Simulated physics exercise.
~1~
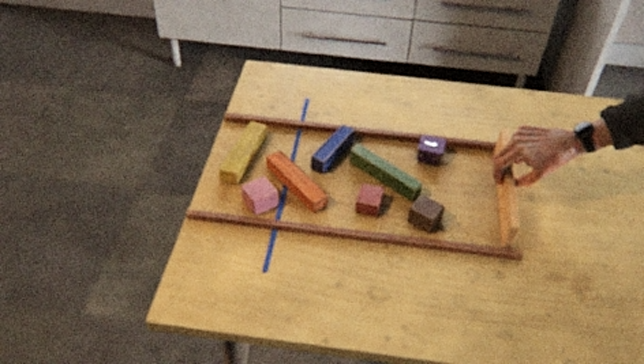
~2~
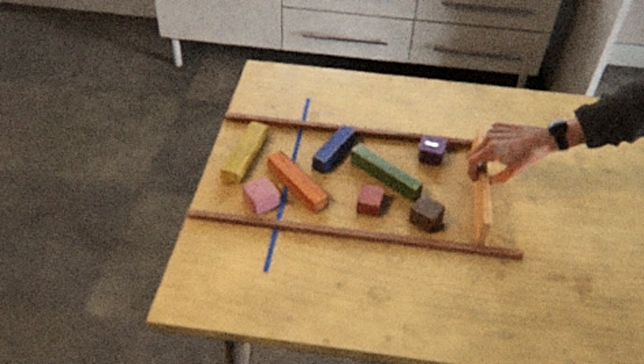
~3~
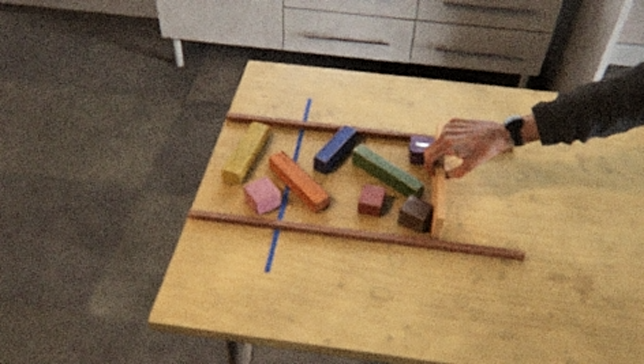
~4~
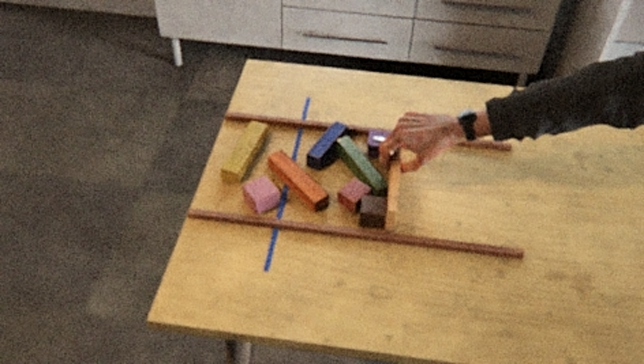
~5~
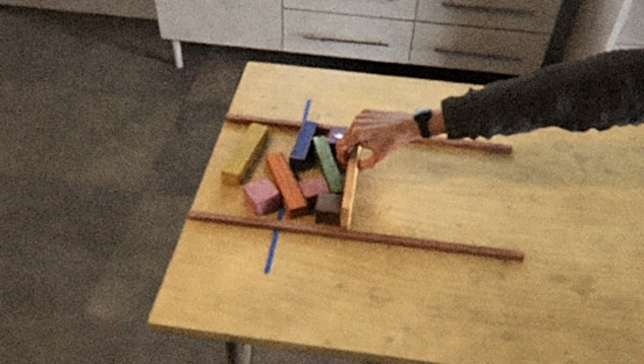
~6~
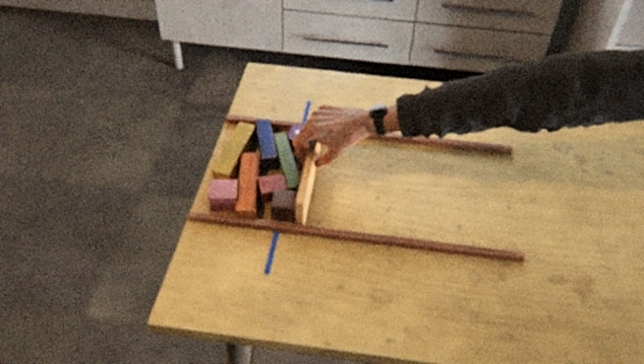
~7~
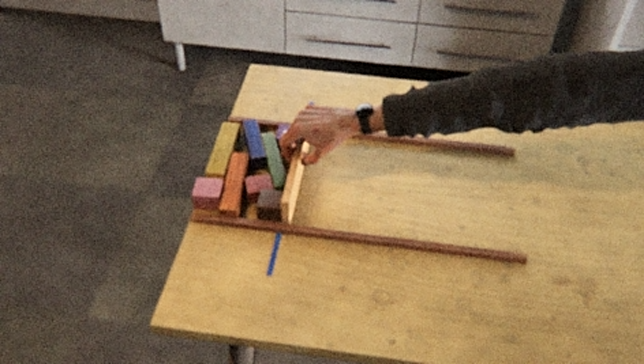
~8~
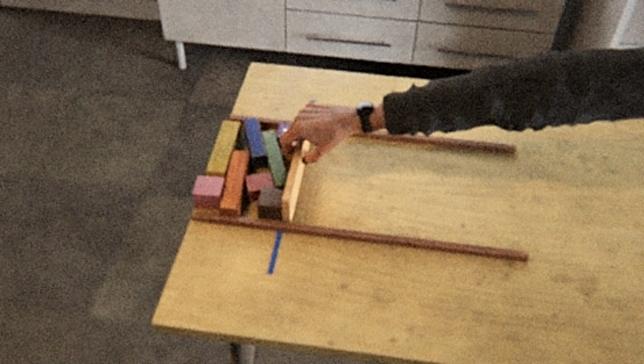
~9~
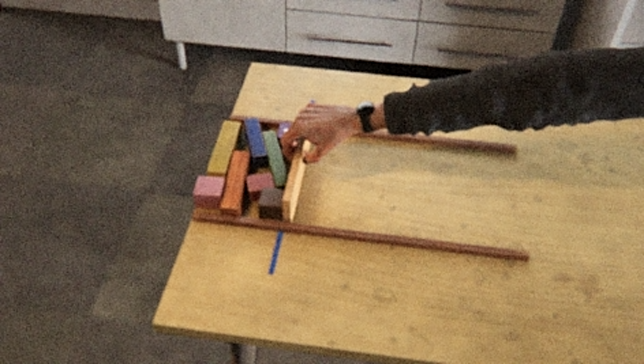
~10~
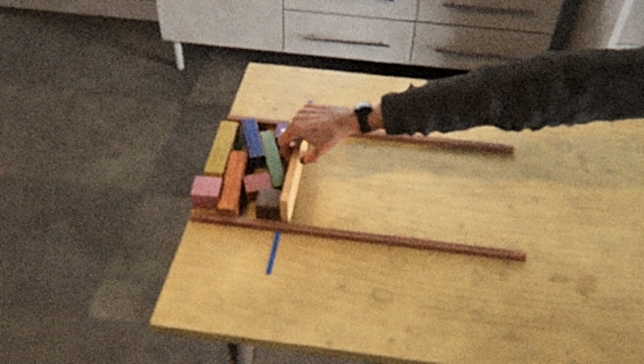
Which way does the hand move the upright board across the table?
The hand moves the board to the left, along the space between the two rails.
